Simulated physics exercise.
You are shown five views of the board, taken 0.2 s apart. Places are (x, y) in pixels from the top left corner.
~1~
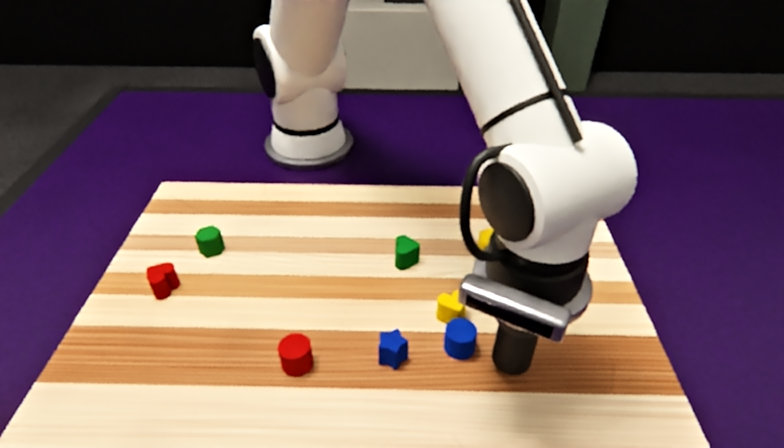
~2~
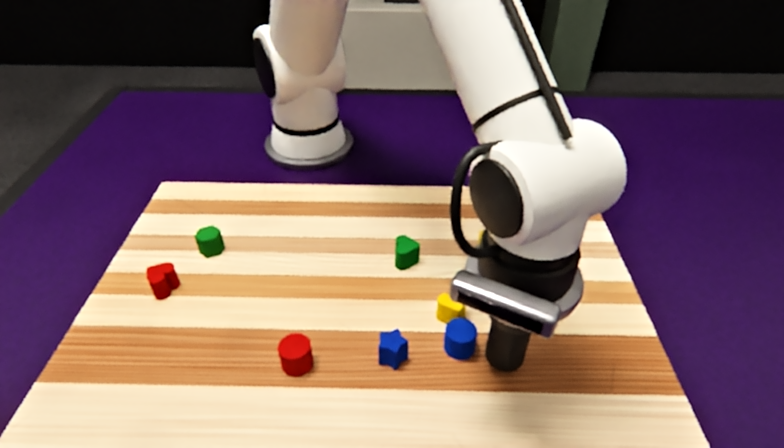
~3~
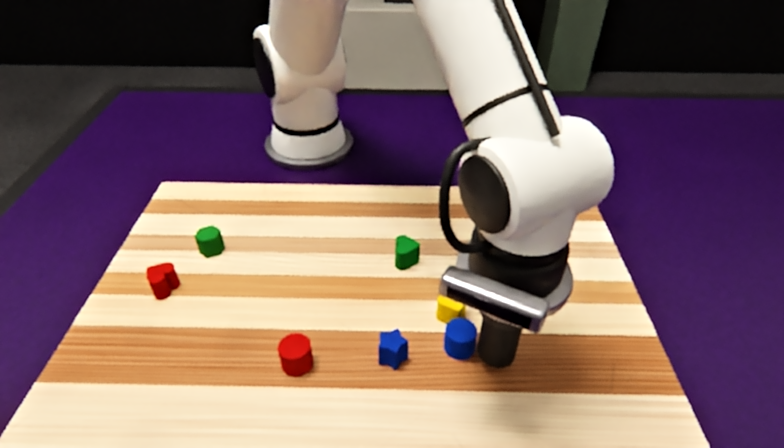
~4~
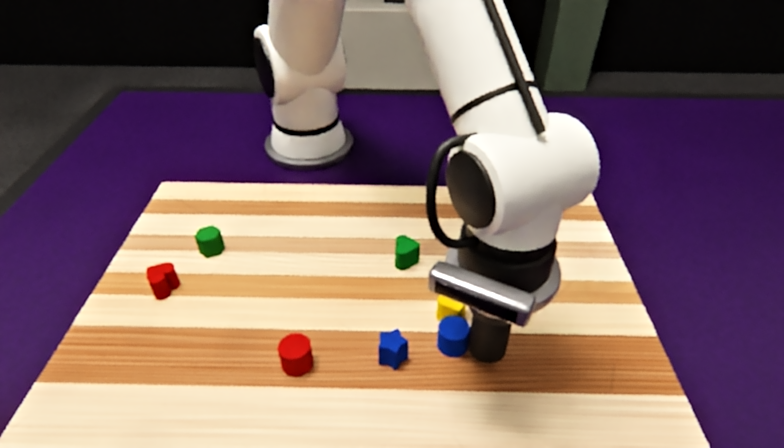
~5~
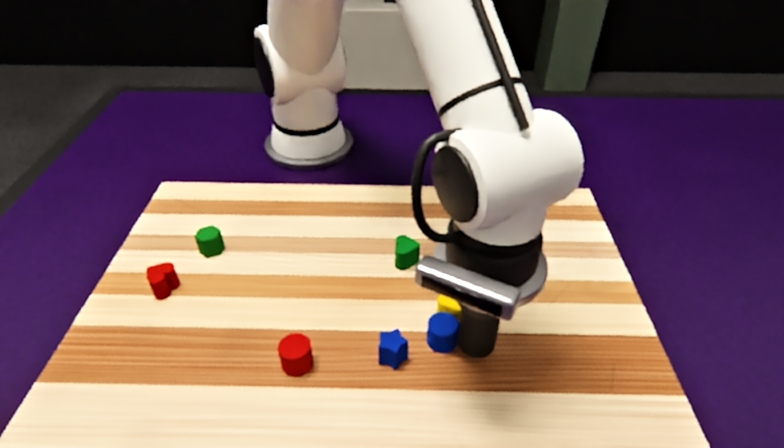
The video shows a white robot arm over a striped wooden board scattered with small colored blocks. Its dark rod moves a short way left, reaches the blue circular block and nudges it slightly left toward the blue star.
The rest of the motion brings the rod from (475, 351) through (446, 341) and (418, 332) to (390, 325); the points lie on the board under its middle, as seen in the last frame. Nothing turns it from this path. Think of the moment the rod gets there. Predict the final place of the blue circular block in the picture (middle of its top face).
Its top middle is near (357, 301).
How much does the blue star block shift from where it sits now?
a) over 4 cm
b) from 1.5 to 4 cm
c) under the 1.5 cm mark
Choice c: Under the 1.5 cm mark.
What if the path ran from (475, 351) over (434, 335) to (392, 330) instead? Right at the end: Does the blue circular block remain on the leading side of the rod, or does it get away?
It is driven along in front.
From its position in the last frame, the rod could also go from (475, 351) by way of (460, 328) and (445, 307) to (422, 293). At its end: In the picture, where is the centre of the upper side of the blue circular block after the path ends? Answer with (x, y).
At (426, 310).
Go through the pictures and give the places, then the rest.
Rod's lower end (511, 359); blue star block (392, 339); blue circular block (461, 330); yellow heart (454, 299), in the first frame.
Rod (504, 356); blocks still, in the second frame.
Rod (496, 352); blocks still, in the third frame.
Rod (487, 348); blue circular block (454, 327), in the fourth frame.
Rod (476, 343); blue star block (392, 339); blue circular block (444, 323); yellow heart partly hidden, in the fifth frame.
On the path given first. One third of the way, rod (446, 333); blue circular block (414, 314).
Two thirds of the way, rod (418, 324); blue circular block (386, 307).
At the end, rod (390, 318); blue star block still; blue circular block (357, 301); yellow heart still.
